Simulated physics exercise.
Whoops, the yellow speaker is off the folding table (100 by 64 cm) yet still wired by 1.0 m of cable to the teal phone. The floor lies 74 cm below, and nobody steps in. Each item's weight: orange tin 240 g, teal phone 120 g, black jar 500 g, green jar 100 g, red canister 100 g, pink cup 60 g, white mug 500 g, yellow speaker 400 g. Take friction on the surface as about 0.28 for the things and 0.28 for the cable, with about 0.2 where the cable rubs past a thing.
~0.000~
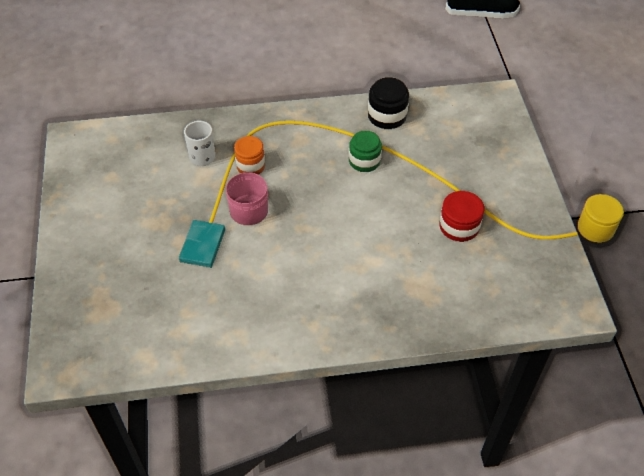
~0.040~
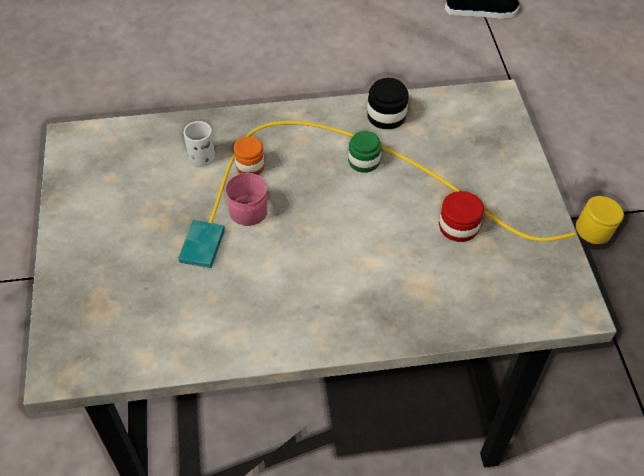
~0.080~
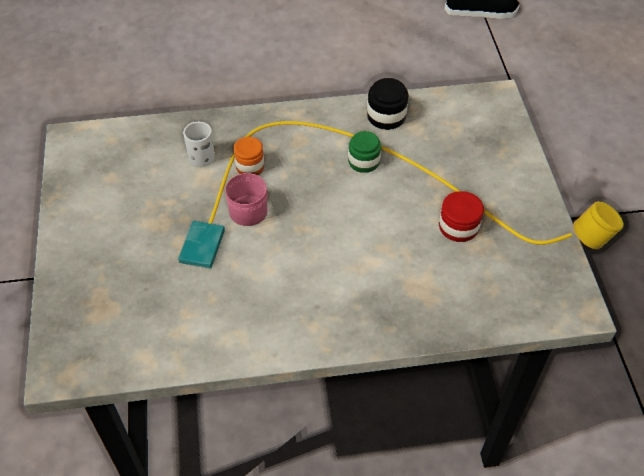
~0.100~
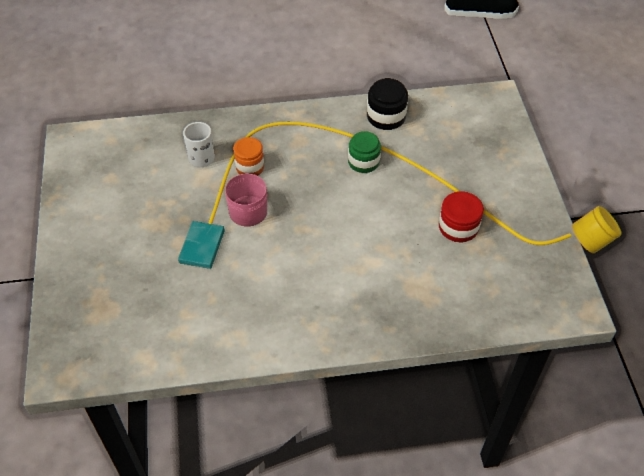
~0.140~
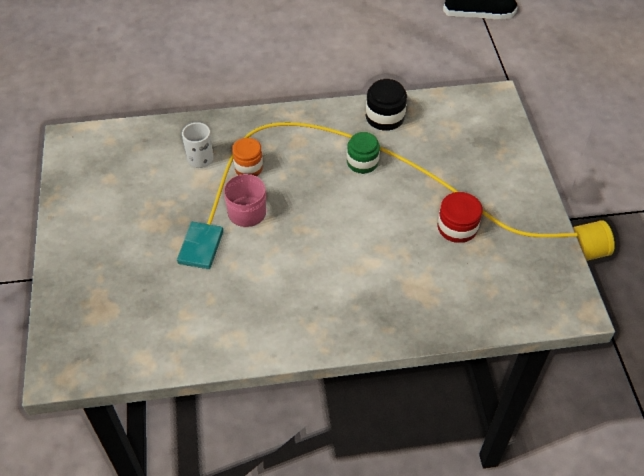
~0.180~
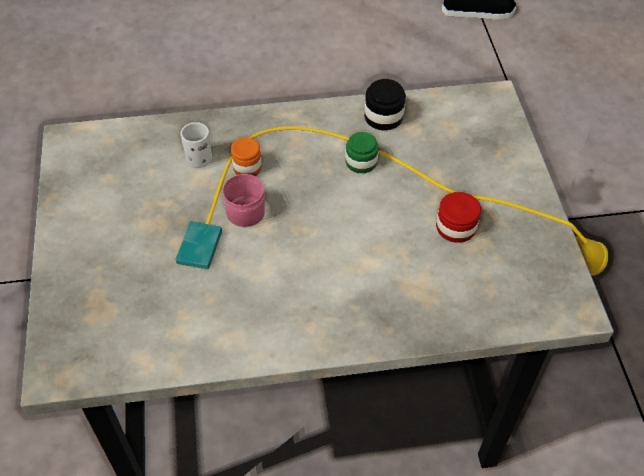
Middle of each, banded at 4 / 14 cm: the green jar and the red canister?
Result: The green jar is left well displaced; the red canister is left almost undisturbed.
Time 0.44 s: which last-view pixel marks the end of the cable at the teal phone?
Look around (275, 182) and you'll see it.
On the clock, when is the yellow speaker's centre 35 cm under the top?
Answer: 0.36 s on the clock.
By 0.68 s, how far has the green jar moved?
Shift of the green jar - 15 cm.
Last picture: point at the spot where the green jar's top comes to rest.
It comes to rest at about (367, 209).
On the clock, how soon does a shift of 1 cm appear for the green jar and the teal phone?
Green jar: 0.26 s; teal phone: 0.26 s.
By 0.4 s, the cable's tail end at (275, 182); green jar 13 cm off its start, teal phone 20 cm off its start, orange tin 12 cm off its start.
By 0.7 s, the cable's tail end at (450, 140); green jar 17 cm off its start, teal phone 51 cm off its start, yellow speaker over the edge.
By 0.9 s, the cable's tail end at (518, 154); green jar 17 cm off its start at (367, 209), teal phone 69 cm off its start at (541, 162), yellow speaker over the edge.
By 1.2 s, the cable has left the top; green jar 17 cm off its start, teal phone over the edge, yellow speaker over the edge.
By 2.4 s, the cable has left the top; green jar 17 cm off its start at (367, 209), red canister 0 cm off its start at (461, 207), teal phone over the edge, yellow speaker over the edge.
